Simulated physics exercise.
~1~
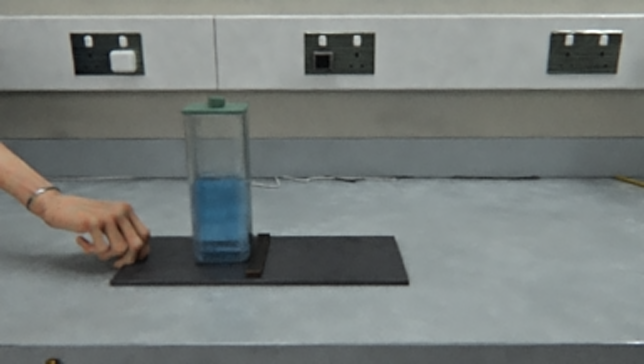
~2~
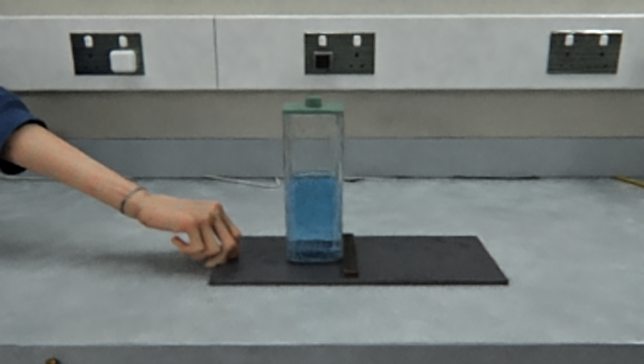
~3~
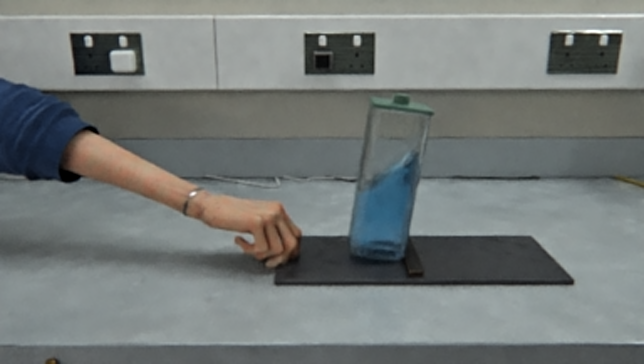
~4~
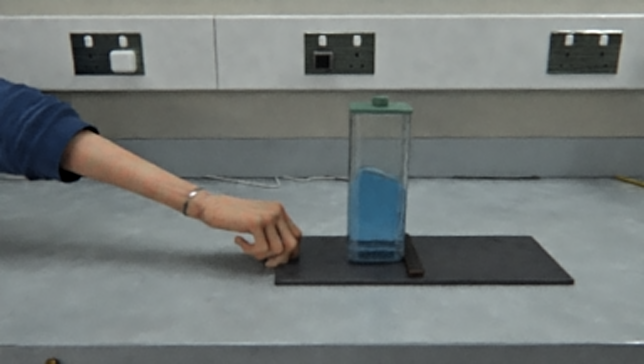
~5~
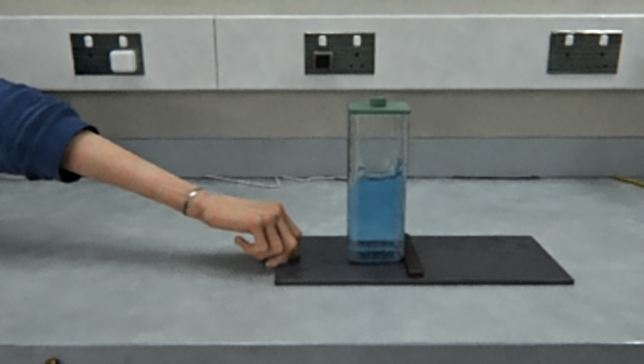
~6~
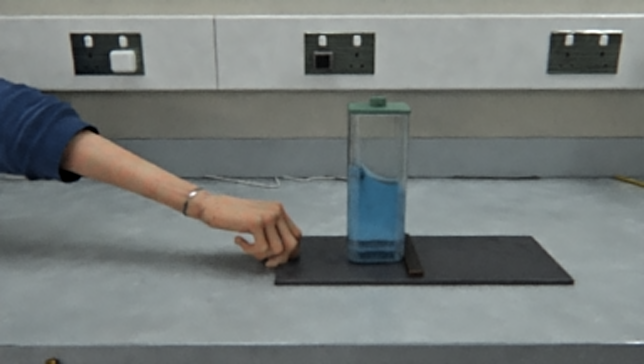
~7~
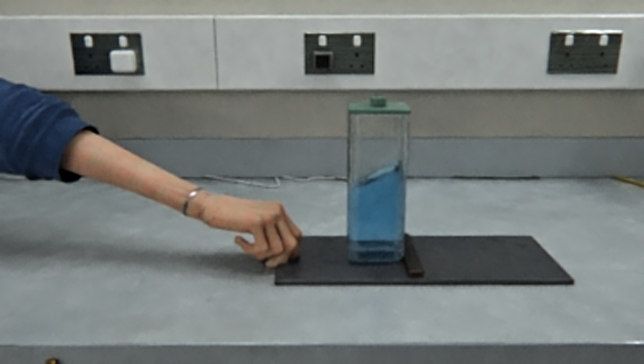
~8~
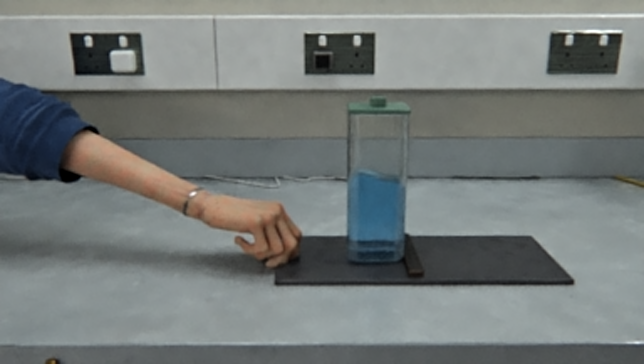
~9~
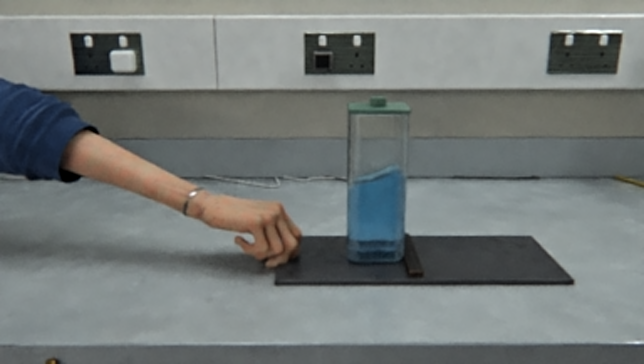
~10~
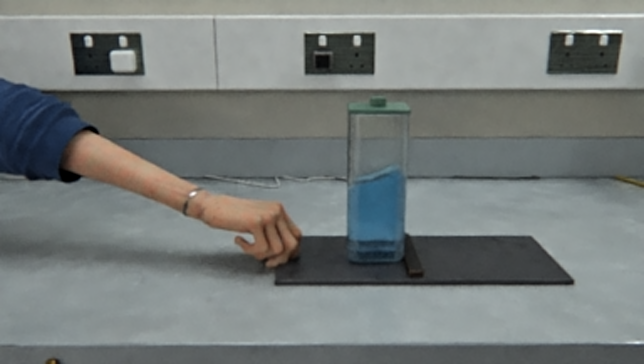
A square bottle of blue water rode to the right on a dark board moved by a hand, tipped briefly against a low strip when the board stopped, then rocked back upright and stayed standing while the water sloshed inside.
